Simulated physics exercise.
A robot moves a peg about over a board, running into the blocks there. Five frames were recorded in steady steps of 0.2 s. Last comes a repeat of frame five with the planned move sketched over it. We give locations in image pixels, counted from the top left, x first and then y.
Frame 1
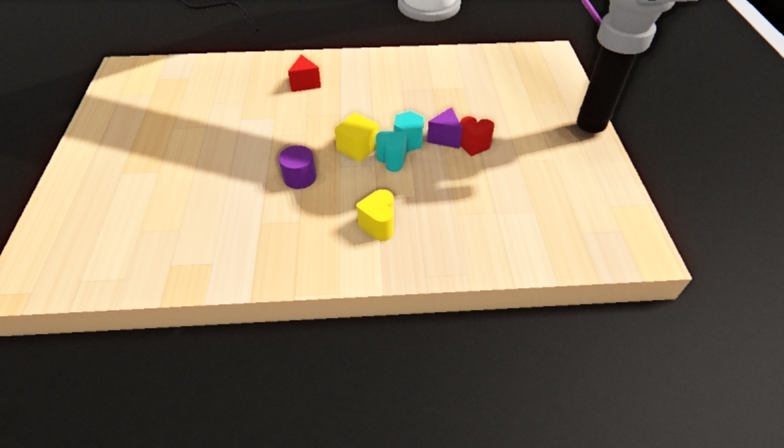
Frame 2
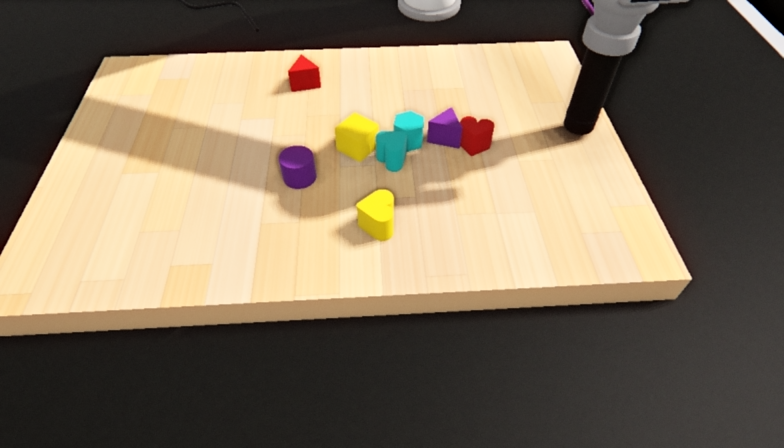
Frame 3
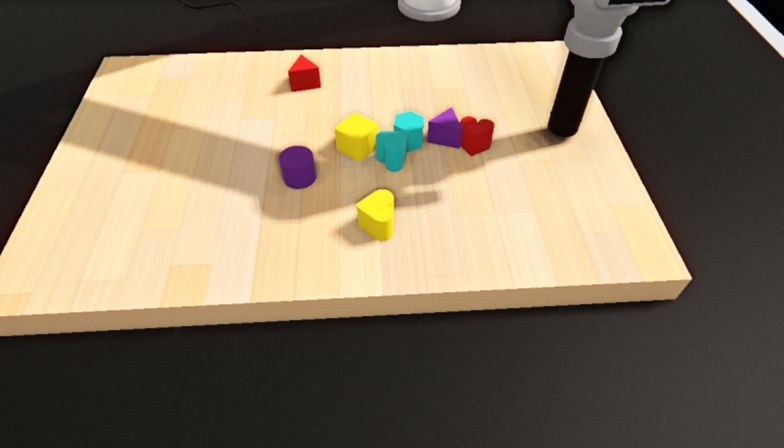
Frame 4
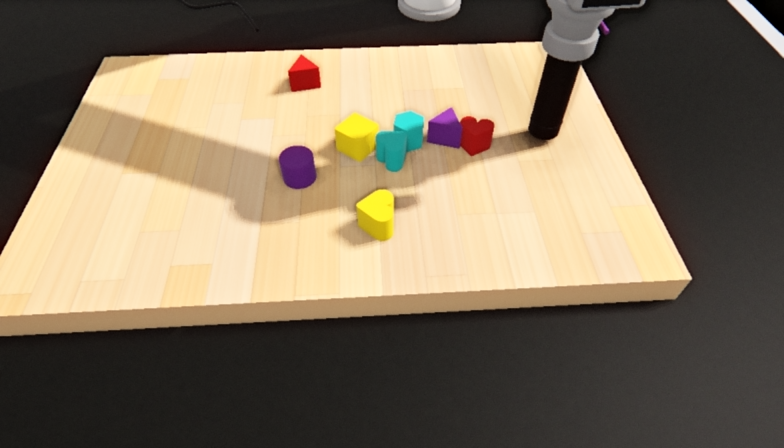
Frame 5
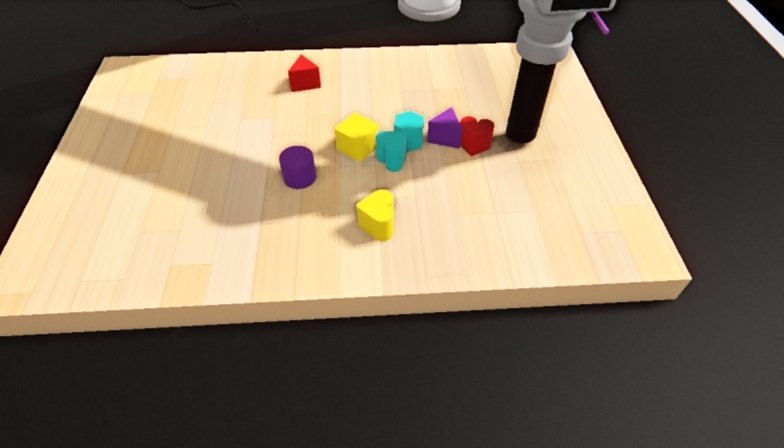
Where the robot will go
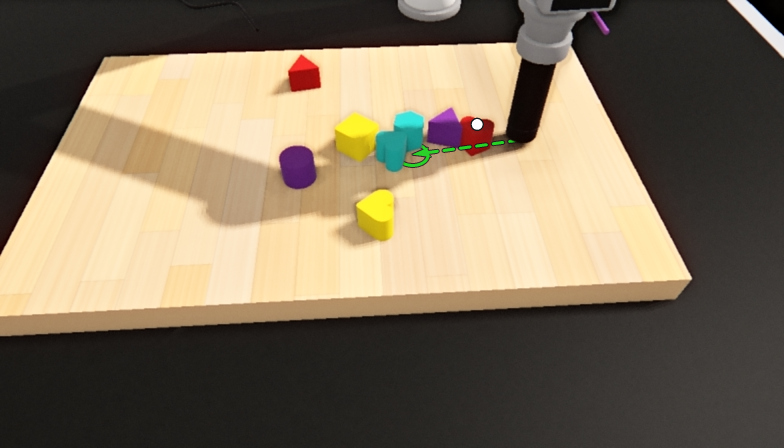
At the start, a black peg held by a robot stands near the right edge of a wooden board scattered with red, yellow, turquoise and purple blocks. The peg slides steadily left and slightly toward the viewer, ending just right of the red heart block, while the blocks stay still.
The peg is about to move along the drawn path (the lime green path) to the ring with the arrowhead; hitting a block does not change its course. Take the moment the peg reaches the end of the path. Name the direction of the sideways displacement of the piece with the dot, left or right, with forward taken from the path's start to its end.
Its shift is leftward.
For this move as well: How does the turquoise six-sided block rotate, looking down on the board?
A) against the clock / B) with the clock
A (against the clock)
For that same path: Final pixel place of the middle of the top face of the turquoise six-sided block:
Close to (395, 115).
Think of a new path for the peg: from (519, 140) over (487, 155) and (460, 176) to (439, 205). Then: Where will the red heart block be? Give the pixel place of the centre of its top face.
The middle of its top is at (442, 133).
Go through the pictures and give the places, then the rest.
Peg tip at (591, 124); block tops, yellow square block at (357, 126); turquoise heart block at (392, 139); turquoise six-sided block at (409, 120); purple triangular block at (447, 118); red heart block at (477, 124), in the first picture.
Peg at (578, 126); blocks unchanged, in the second picture.
Peg at (562, 128); blocks unchanged, in the third picture.
Peg at (543, 131); blocks unchanged, in the fourth picture.
Peg at (521, 134); yellow square block at (357, 126); turquoise heart block at (392, 139); turquoise six-sided block at (409, 120); purple triangular block at (447, 118); red heart block at (477, 124), in the fifth picture.
Path on the board, in a line from (519, 140) to (412, 155); the dot is on the red heart block.
The first path, step by step. One third of the way, peg at (485, 139); turquoise six-sided block at (405, 119), turned 20° anticlockwise; purple triangular block at (431, 118), turned 55° clockwise; red heart block at (455, 129).
Two thirds of the way, peg at (449, 144); turquoise six-sided block at (403, 119), turned 20° anticlockwise; purple triangular block at (428, 118), turned 65° clockwise; red heart block at (422, 140), turned 40° anticlockwise.
At the end, peg at (413, 149); yellow square block in place; turquoise heart block at (380, 141), turned 25° clockwise; turquoise six-sided block at (393, 116), turned 35° anticlockwise; purple triangular block at (421, 114), turned 85° clockwise; red heart block at (402, 154), turned 95° anticlockwise.
